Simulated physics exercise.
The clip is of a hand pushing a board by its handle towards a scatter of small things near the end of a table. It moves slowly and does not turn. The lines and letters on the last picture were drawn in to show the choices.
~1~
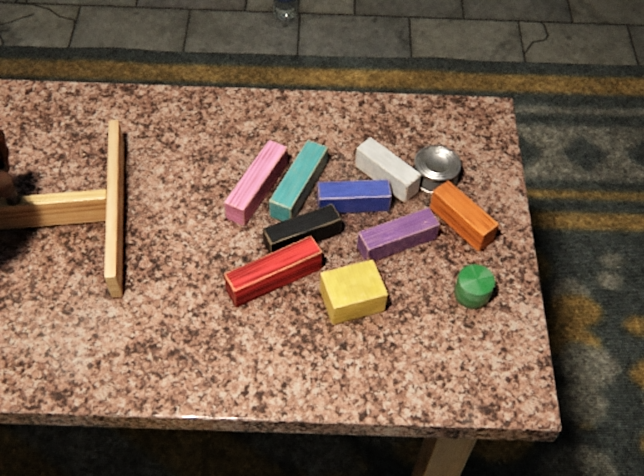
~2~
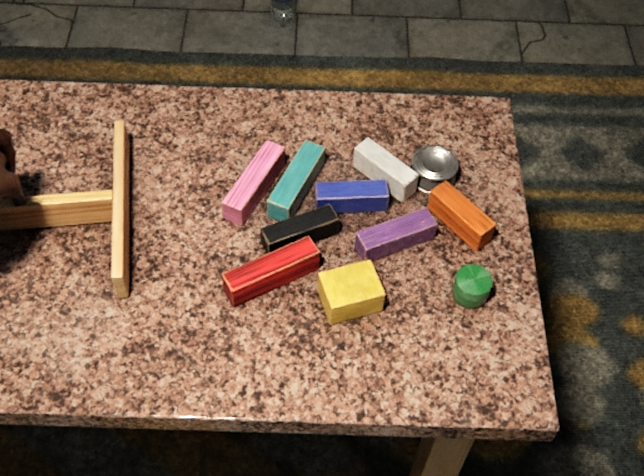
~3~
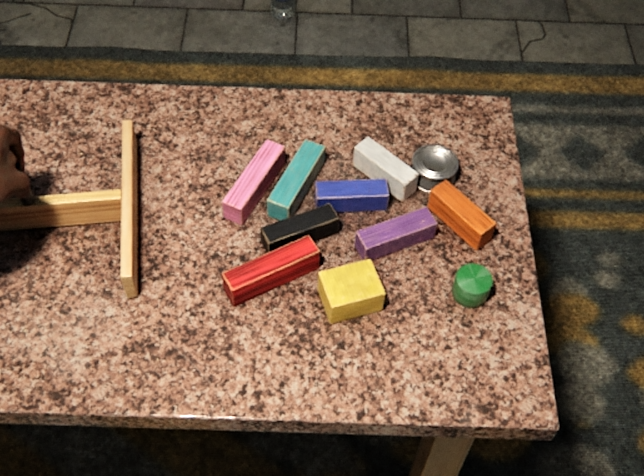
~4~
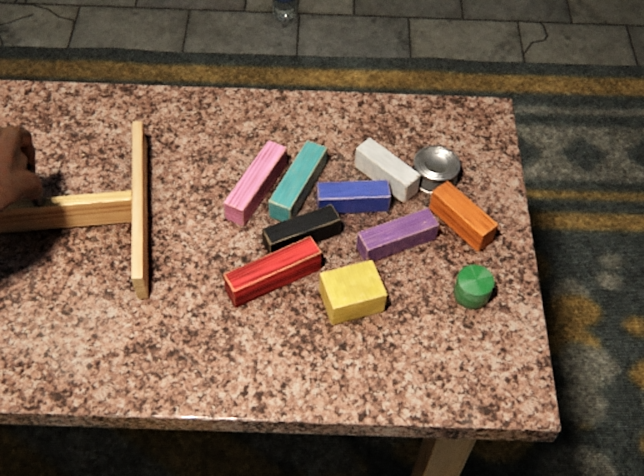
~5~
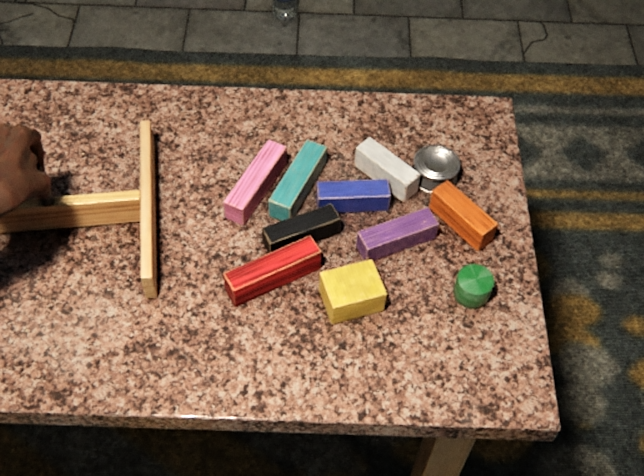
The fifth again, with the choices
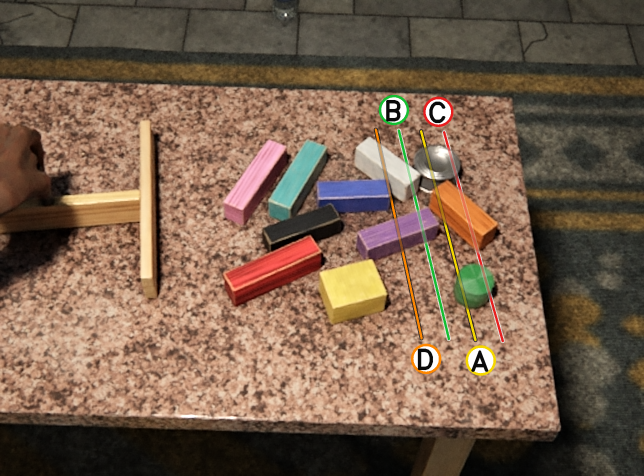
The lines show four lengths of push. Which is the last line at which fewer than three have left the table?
Up to line A.
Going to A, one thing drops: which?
It is the orange stick.
On the marked copy, A at (446, 227); B at (422, 226); C at (471, 227); D at (397, 225).
Following A. Soon after the start, board (254, 197); pink stick (273, 179); turquoise bar (305, 182).
Later, board (363, 201); orange stick (508, 206); purple bar (472, 238).
In the end, board (446, 204); orange stick over the edge; grey tin (511, 137); one fallen.
As for the rest, B is within the limit but short; C drops five; D is within the limit but short.
